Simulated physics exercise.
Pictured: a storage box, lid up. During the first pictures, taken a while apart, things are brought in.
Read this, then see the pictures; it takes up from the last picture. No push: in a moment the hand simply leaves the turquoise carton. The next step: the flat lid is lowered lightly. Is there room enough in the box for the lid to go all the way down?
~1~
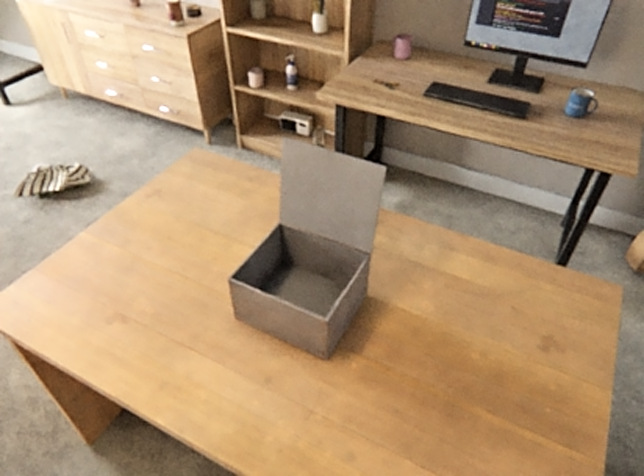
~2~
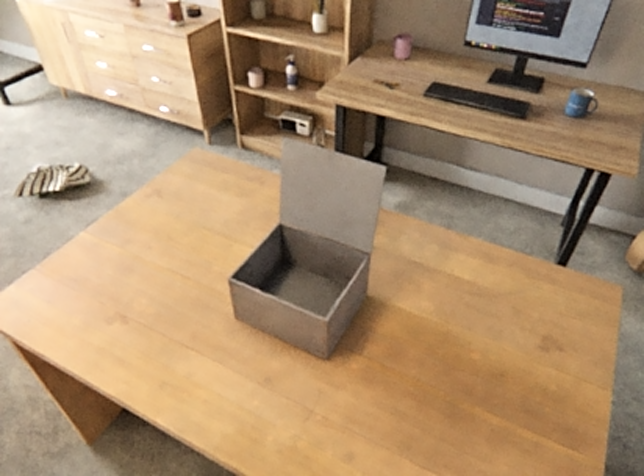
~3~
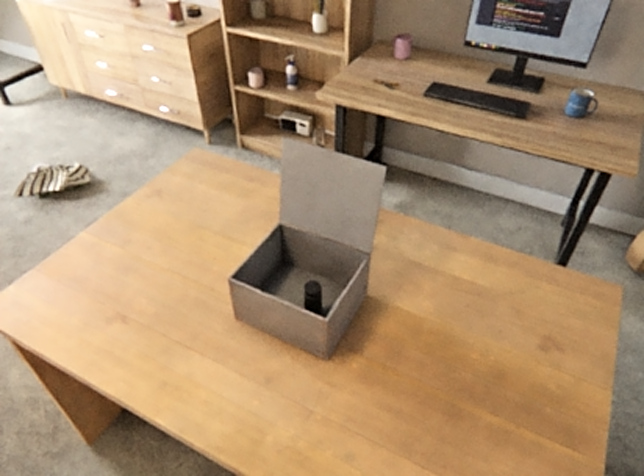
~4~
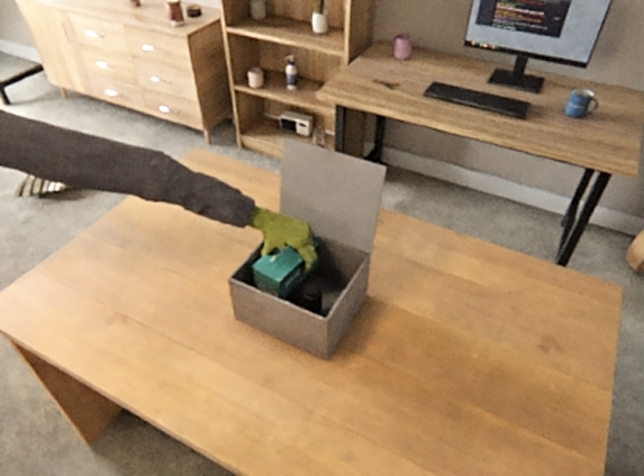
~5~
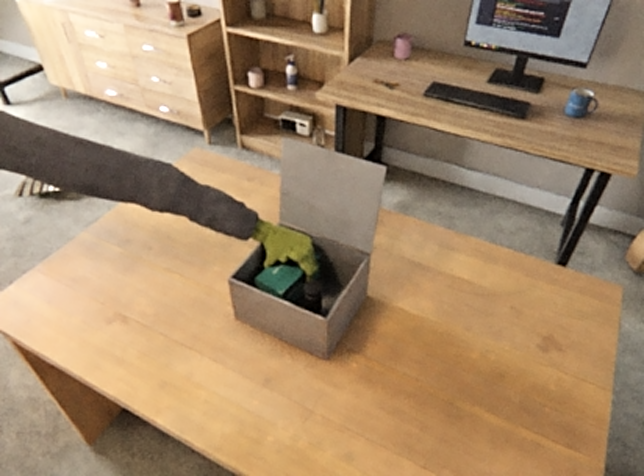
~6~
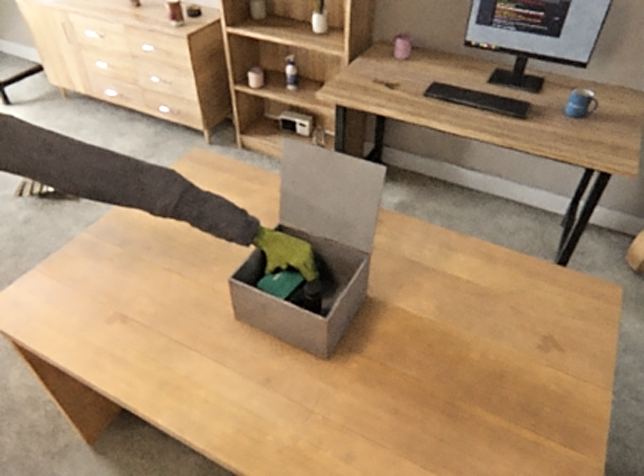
Yes, there is room.
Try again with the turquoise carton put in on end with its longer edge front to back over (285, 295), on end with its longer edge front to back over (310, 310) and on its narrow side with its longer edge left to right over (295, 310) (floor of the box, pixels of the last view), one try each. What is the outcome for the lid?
First try leaves it partly open, second try leaves it shut, third try leaves it partly open.
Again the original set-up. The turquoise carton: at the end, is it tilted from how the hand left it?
As it turns out, the turquoise carton keeps its original angle.
Then, 1.20 s past the last view, lid starting down.
Then, 1.60 s past the last view, lid 58° above the rim.
Then, 1.90 s past the last view, lid 28° above the rim.
Then, 2.10 s past the last view, lid 5° above the rim.
Finally, lid shut; both still in place. Final places as the last picture's camera would see them, turquoise carton near (290, 283).
